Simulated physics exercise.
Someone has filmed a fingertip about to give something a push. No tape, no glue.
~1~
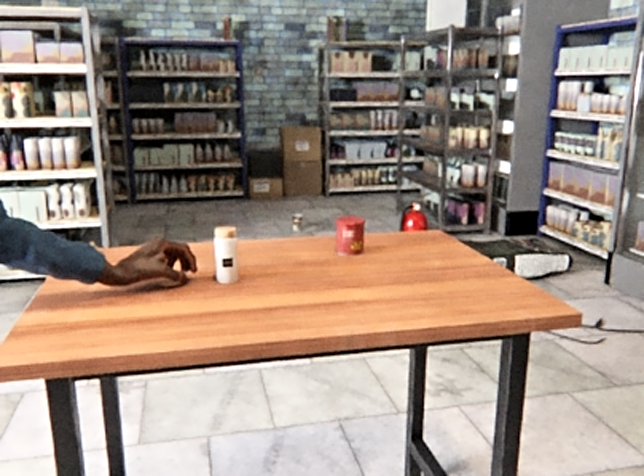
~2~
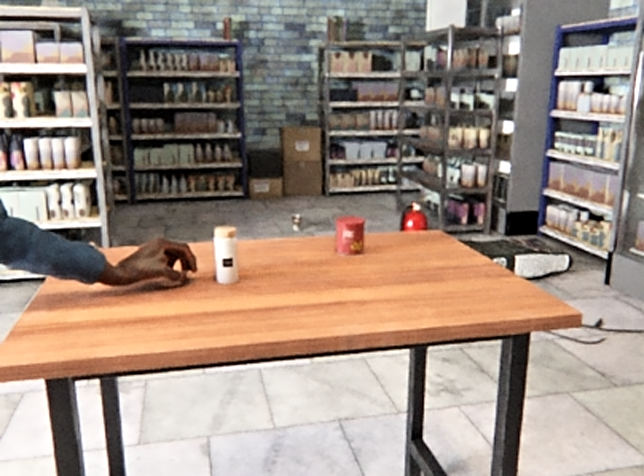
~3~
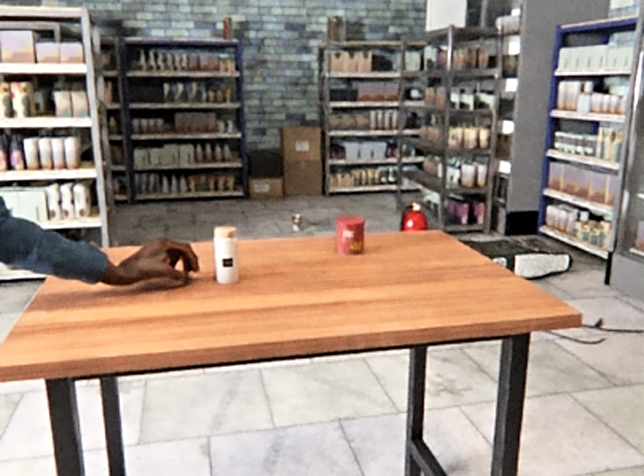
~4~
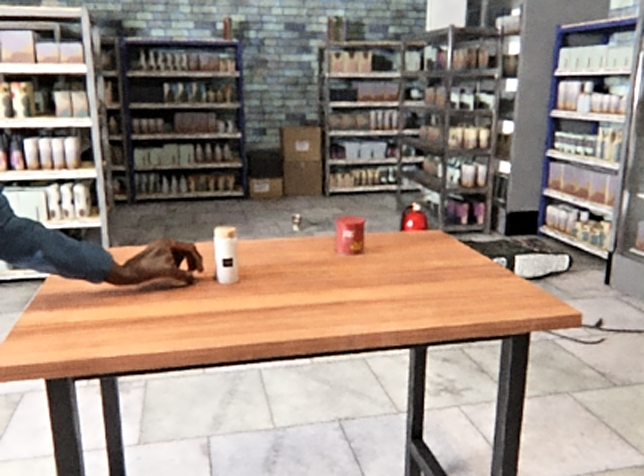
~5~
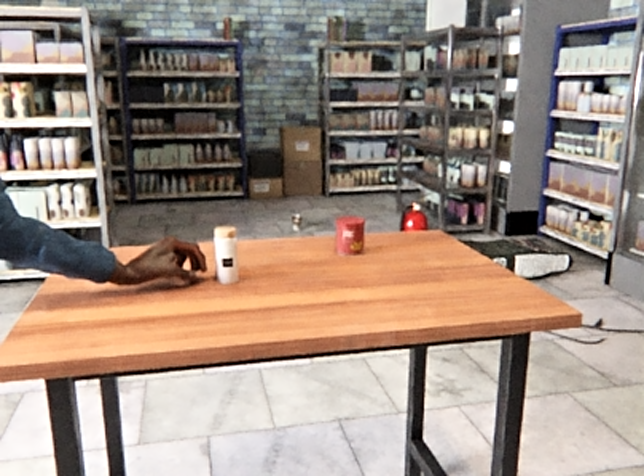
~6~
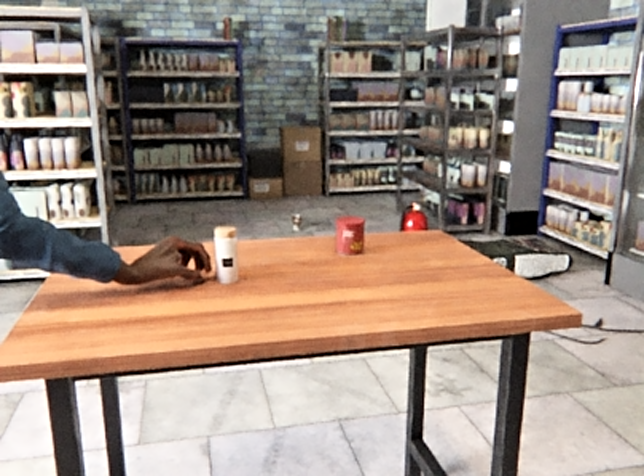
A hand resting on a wooden table inches slightly right toward a white shaker, which stays still near a red container.
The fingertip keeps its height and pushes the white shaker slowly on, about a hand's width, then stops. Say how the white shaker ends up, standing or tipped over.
The white shaker keeps standing.
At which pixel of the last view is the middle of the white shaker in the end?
At about (284, 252).
Then, 0.40 s on from there, white shaker shifted about its own width near (240, 254).
Then, 0.70 s on from there, white shaker shifted about its own width near (256, 253).
Then, 1.10 s on from there, white shaker shifted well along near (277, 252).
In the end, moved from the start, white shaker. At the end, from the last picture's camera, white shaker near (284, 251).
